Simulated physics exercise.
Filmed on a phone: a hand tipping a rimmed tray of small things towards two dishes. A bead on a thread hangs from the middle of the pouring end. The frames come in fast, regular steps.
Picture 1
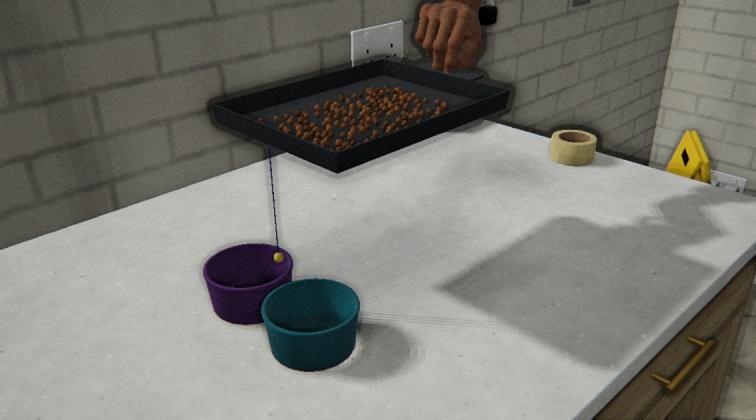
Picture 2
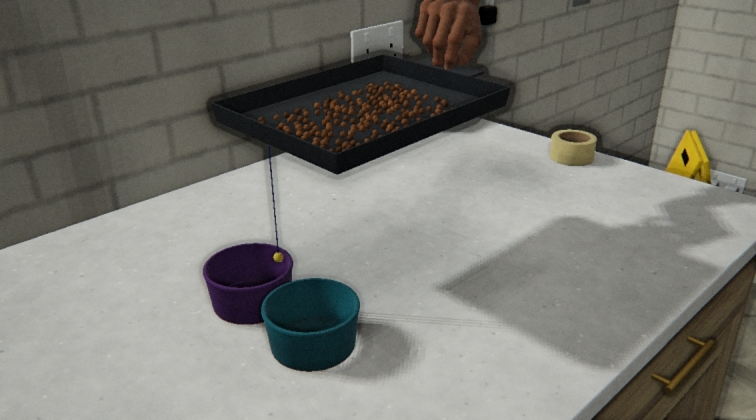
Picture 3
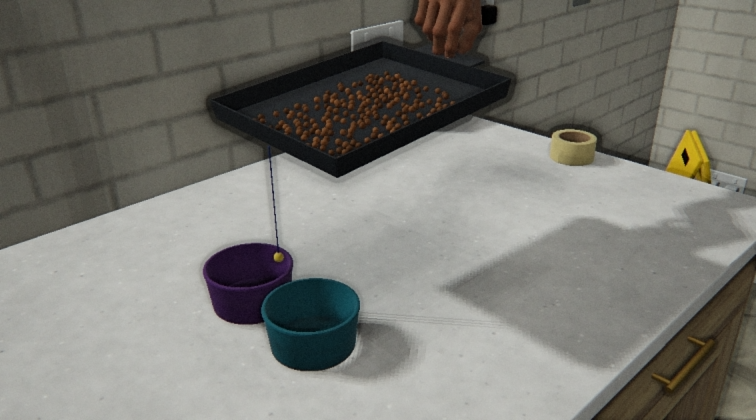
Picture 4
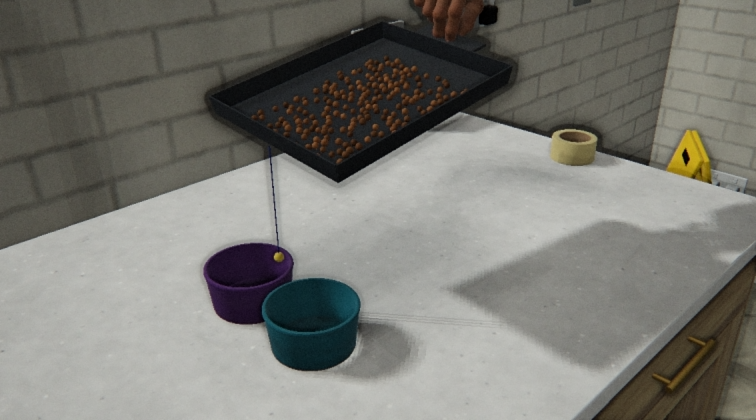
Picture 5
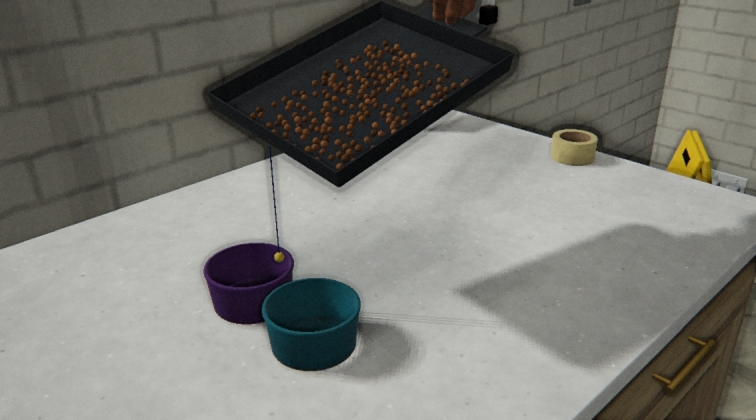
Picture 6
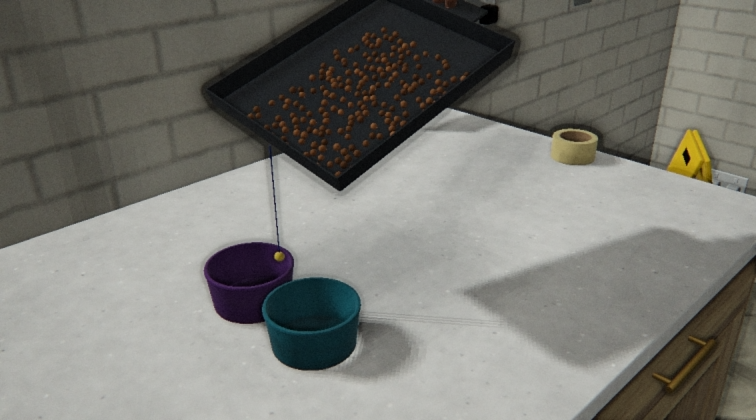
A hand steadily tilts a dark tray of small brown balls above purple and teal dishes.
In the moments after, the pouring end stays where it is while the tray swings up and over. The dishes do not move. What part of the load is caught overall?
Together they catch over half.
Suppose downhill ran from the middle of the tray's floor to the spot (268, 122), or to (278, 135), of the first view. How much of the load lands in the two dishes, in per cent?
The first gives 10 %, the second 40 %.
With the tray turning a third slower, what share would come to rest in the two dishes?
It comes to 80 per cent or so.
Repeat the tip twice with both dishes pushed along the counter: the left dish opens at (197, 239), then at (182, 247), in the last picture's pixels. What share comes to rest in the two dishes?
Roughly 0 per cent, and 0 per cent.
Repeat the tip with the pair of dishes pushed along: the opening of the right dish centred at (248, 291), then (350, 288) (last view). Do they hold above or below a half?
The first try: The smaller part. The second: Most of it.
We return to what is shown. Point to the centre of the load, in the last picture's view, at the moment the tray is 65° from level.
Roughly at (336, 172).
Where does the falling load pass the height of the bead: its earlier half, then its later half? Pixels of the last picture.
Early half (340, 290), late half (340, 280).
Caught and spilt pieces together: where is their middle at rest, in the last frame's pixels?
Roughly at (317, 340).
Shortly afterwards, tray tipped steeply; the bulk on the tray; a little in the air.
Next, tray tipped past a quarter turn; near two thirds on the tray; near a quarter in the right dish; a little outside both; a little in the air.
Some moments later, tray tipped past a quarter turn; the bulk in the right dish; near a quarter outside both.
In the end, tray tipped past a quarter turn; the bulk in the right dish; none at all in the left dish; near a quarter outside both.
